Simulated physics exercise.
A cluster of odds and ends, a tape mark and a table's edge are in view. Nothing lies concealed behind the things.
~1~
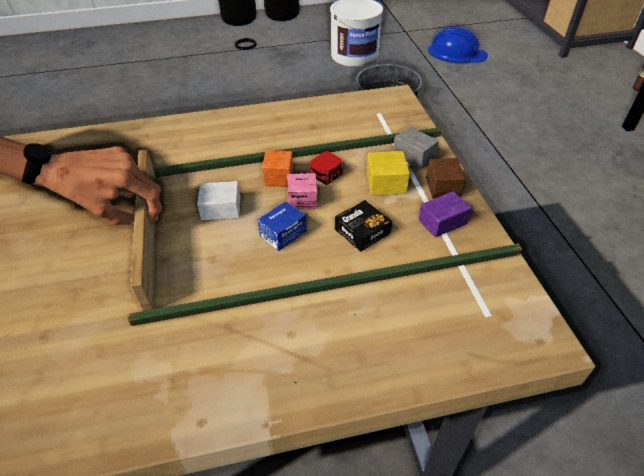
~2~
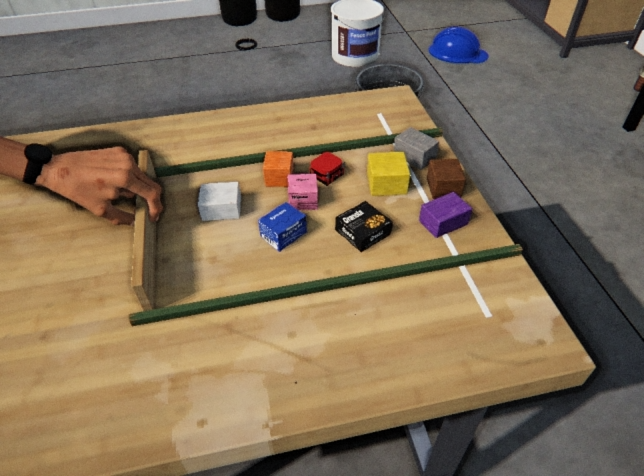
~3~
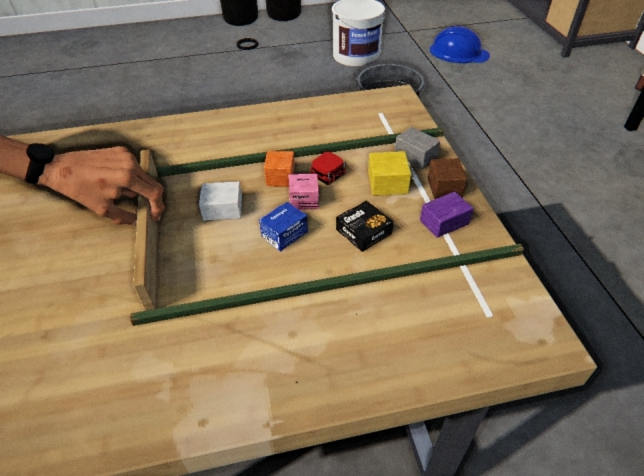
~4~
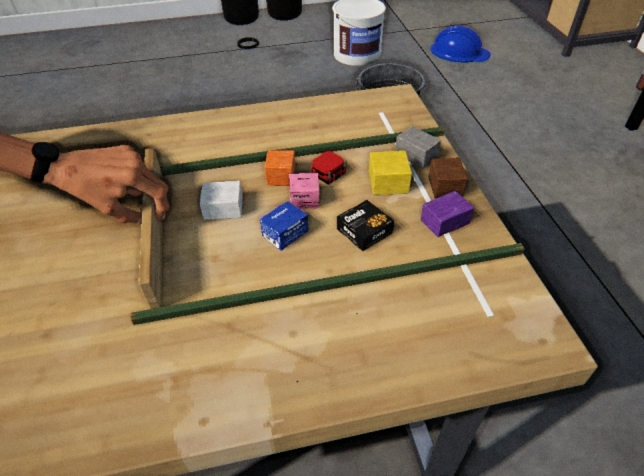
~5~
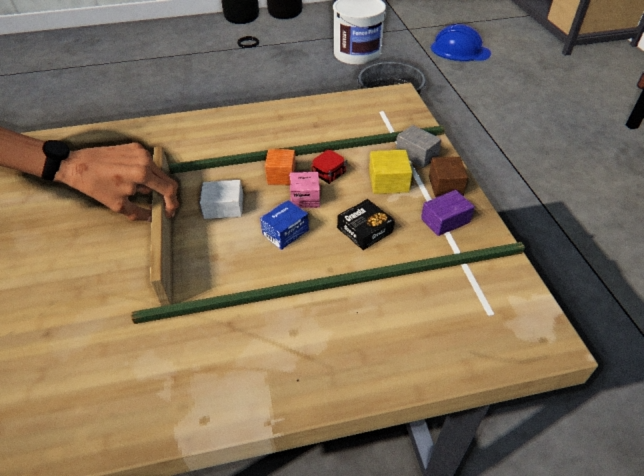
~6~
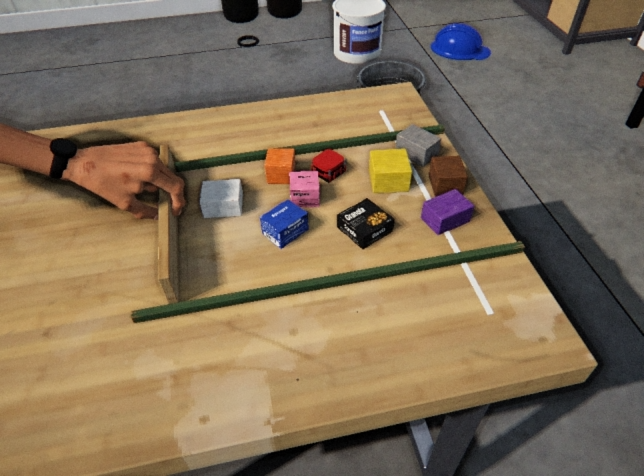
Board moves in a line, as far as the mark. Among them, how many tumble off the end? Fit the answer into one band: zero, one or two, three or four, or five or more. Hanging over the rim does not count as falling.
I would say three or four.
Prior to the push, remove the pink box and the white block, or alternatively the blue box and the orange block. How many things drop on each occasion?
Result: 2 in the first case, with 2 in the second.
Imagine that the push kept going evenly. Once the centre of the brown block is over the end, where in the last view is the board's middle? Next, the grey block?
About (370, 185), and about (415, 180) for the other.
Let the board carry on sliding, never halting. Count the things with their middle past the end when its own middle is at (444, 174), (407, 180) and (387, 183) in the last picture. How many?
Past-the-end tally - position 1: 7, position 2: 3, position 3: 1.
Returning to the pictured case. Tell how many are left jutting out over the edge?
The number overhanging is 3.
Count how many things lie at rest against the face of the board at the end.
Count: 3.
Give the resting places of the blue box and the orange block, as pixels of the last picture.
They end up close to (456, 204) and (418, 145).
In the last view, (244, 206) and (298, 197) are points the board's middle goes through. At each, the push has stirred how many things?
The number moved is 1 and then 6.
Soon after, none off yet; brown block at rest near (447, 176); grey block at rest near (418, 145); purple block at rest near (447, 212).
Then, one off so far; brown block falling near (500, 224); grey block moved a little near (435, 140); purple block moved about its own width near (499, 205).
At rest, the number that fall off is three or four; fallen, yellow block, purple block, grey block and brown block.
